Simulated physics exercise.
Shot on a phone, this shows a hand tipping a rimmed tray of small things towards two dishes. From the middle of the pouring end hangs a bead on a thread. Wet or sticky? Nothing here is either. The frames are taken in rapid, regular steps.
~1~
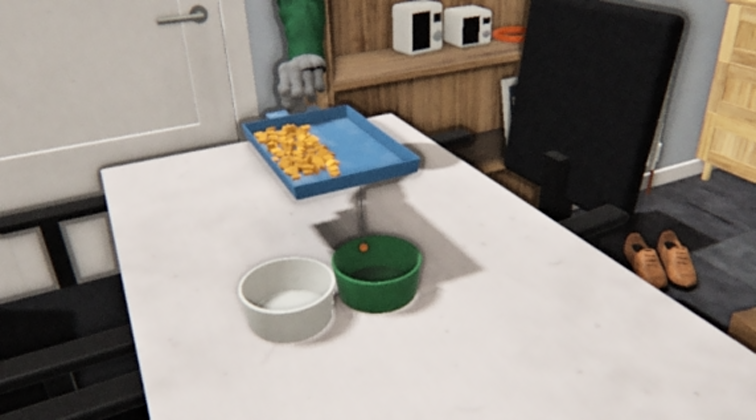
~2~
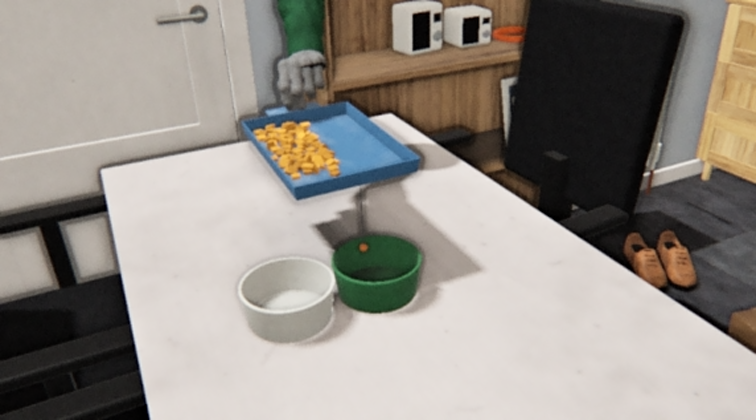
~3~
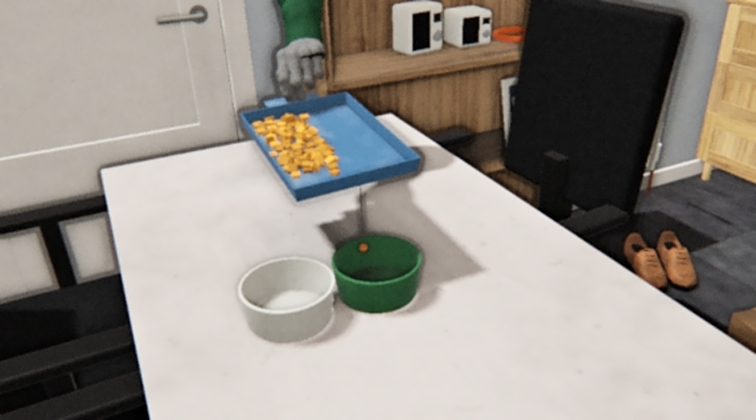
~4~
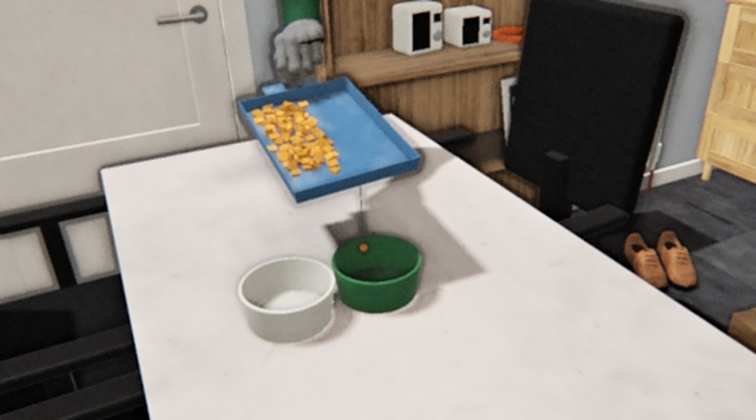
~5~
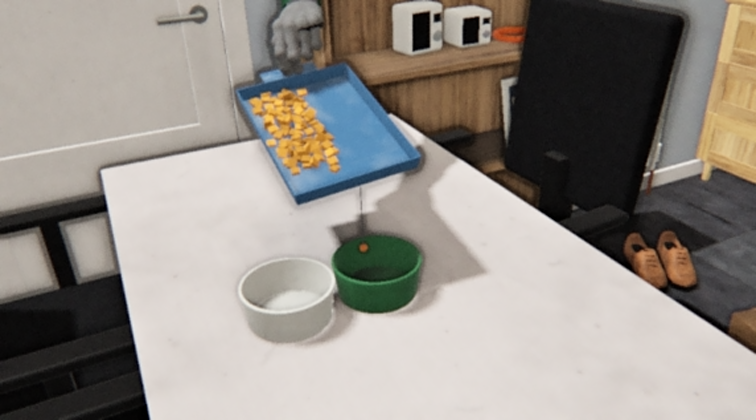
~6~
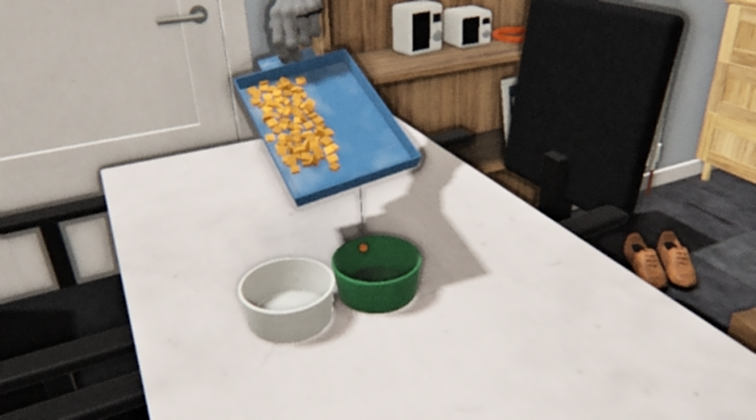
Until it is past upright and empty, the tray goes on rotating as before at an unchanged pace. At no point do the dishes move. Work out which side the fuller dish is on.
It is on the left.
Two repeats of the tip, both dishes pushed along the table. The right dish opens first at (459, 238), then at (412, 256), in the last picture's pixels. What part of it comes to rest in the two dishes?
In order: 20 per cent and 90 per cent.
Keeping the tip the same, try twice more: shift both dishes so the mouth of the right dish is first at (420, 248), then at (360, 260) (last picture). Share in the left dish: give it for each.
In the first position around 90 percent, in the second around 30 percent.
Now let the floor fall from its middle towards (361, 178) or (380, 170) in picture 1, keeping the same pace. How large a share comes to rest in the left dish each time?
0 and 0 per cent, in that order.
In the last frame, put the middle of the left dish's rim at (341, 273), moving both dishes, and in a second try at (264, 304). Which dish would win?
Try 1 - the dish at left; try 2 - the dish at right.
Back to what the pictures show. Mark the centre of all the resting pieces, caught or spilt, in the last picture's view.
About pixel (324, 313).
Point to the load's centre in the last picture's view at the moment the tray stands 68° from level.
I'd put it at about (317, 184).
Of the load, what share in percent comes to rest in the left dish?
I'd put that share near 60 per cent.
Just after the last frame, tray tipped steeply; almost all on the tray; about a tenth in the air.
A moment on, tray tipped past a quarter turn; roughly two thirds on the tray; roughly a quarter in the left dish; just a few in the right dish; about a tenth outside both; just a few in the air.
Further on, tray tipped past a quarter turn; roughly half in the left dish; roughly a quarter in the right dish; roughly a quarter outside both.
When it is over, tray tipped past a quarter turn; roughly half in the left dish; roughly a quarter in the right dish; roughly a quarter outside both.
